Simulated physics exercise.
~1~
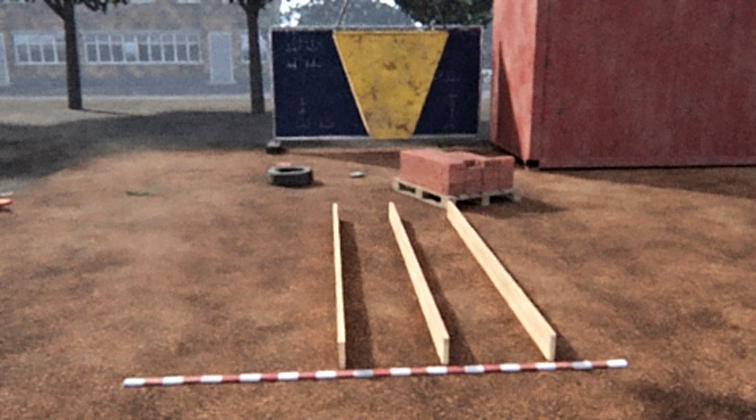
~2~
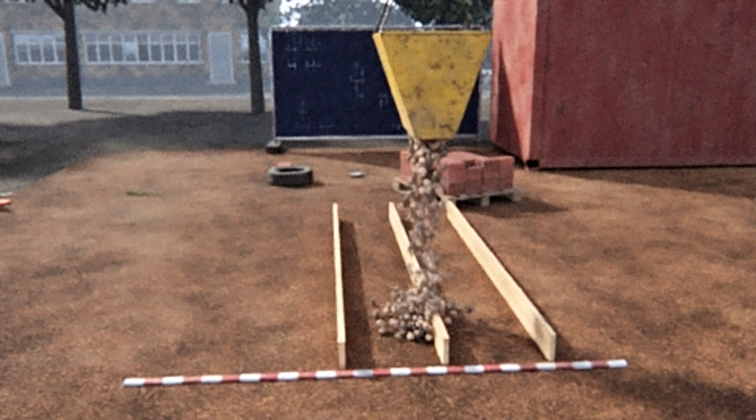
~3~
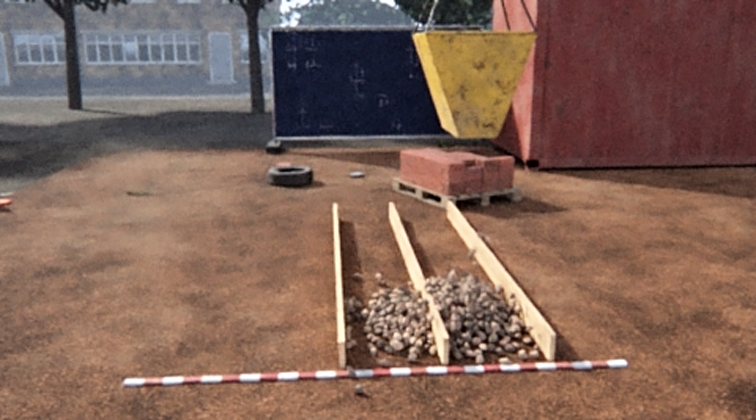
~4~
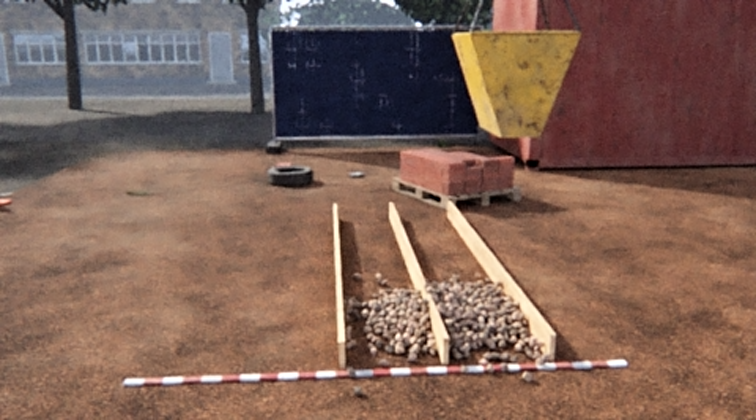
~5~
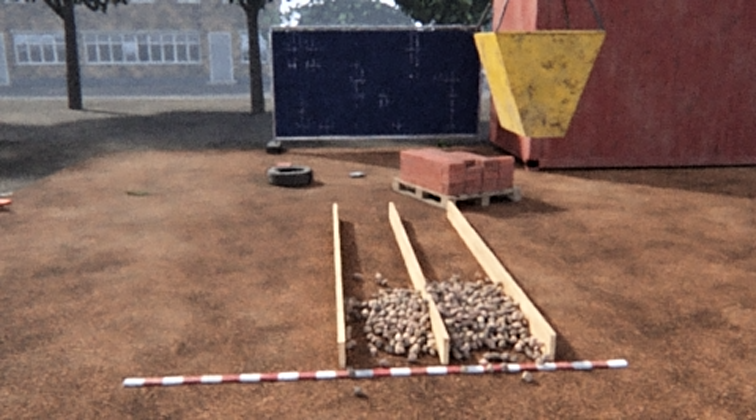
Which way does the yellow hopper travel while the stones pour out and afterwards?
The yellow hopper travels to the right, and it keeps going that way after it has emptied.
